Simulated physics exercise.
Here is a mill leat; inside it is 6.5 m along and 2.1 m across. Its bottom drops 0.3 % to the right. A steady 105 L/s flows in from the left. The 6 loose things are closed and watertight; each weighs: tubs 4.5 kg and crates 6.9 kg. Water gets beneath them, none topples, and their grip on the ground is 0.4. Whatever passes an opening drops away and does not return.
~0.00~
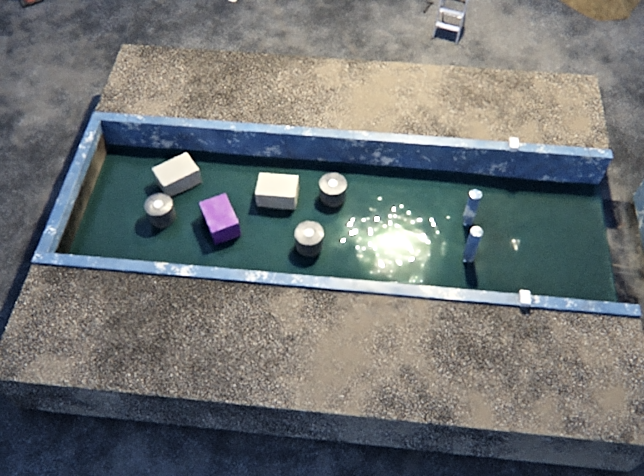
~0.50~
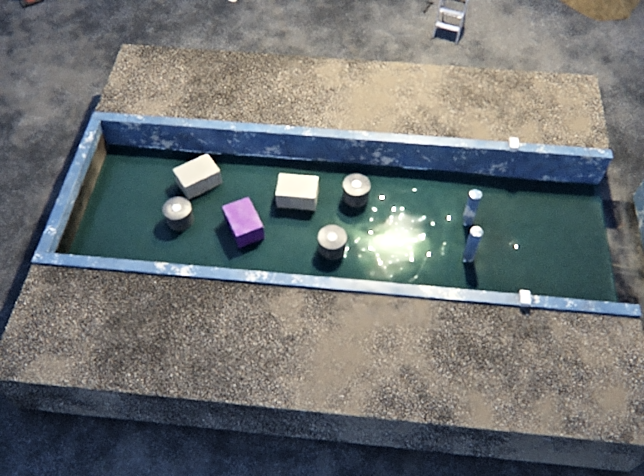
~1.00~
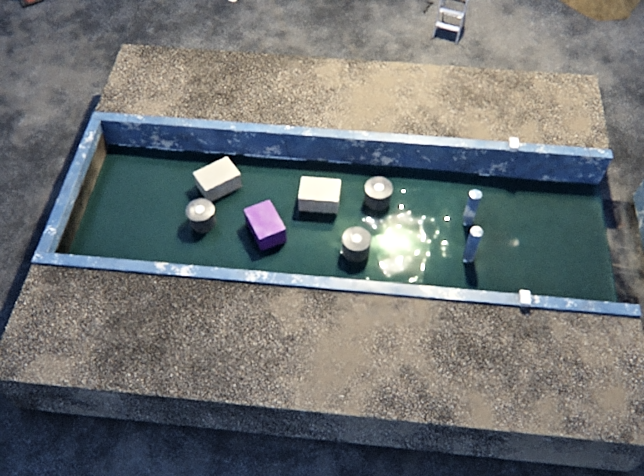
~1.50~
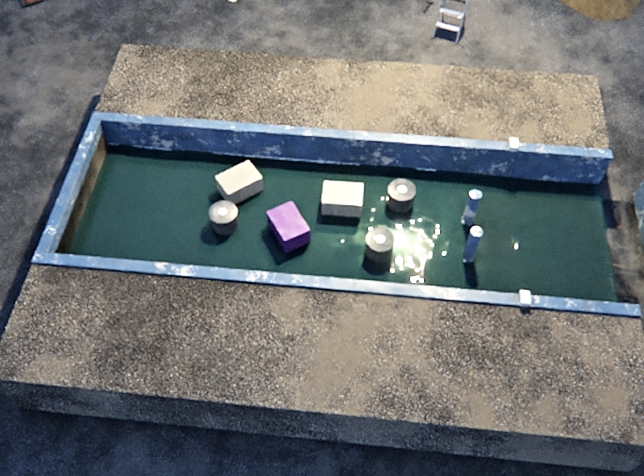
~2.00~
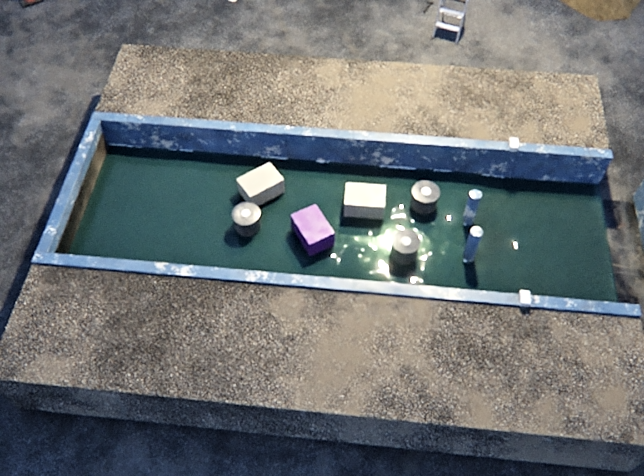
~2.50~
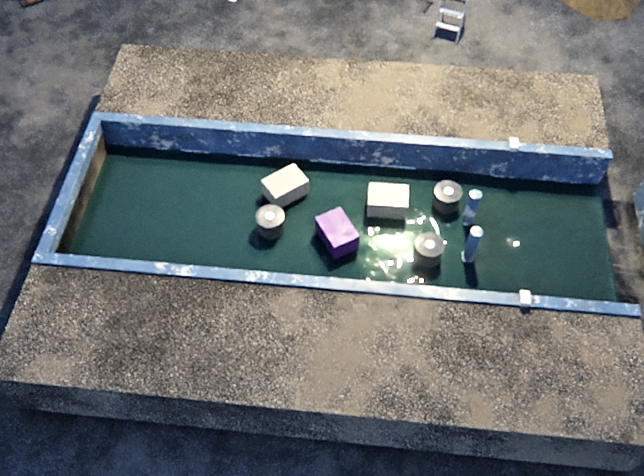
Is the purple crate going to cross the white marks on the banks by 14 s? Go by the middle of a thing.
The purple crate passes.
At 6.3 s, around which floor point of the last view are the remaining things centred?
At about (496, 235).
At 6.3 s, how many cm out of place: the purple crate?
About 350 cm.
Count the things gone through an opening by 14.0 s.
6 of them.
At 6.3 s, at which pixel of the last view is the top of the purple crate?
At about (507, 267).
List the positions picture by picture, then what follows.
The first picture shows the purple crate at (219, 213), afloat; 9 cm deep round most things; 0 of 6 have shifted.
The second picture shows the purple crate at (242, 216), afloat, 30 cm from its start; 9 cm deep round most things; 6 of 6 have shifted.
The third picture shows the purple crate at (264, 219) floats, 58 cm from its start; about 1130 L in view; 6 of 6 have shifted.
The fourth picture shows the purple crate at (288, 221) floats, 87 cm from its start; 9 cm deep round most things; 6 of 6 have shifted.
The fifth picture shows the purple crate at (312, 224), afloat, 117 cm from its start; about 1130 L in view; 6 of 6 have shifted.
The sixth picture shows the purple crate at (337, 227) floats, 147 cm from its start; about 1130 L in view; 6 of 6 have shifted.
After 3.5 s the purple crate is near (388, 232), 2.1 m from its start, afloat; 1 of 6 are over the mark; 6 afloat.
After 6.3 s the purple crate is near (507, 267), 3.5 m from its start, afloat; 3 of 6 are over the mark; 4 afloat.
After 10.0 s the purple crate has gone out; 6 of 6 are over the mark; 0 afloat.
After 14.0 s the purple crate has gone out; 6 of 6 are over the mark; 0 afloat.
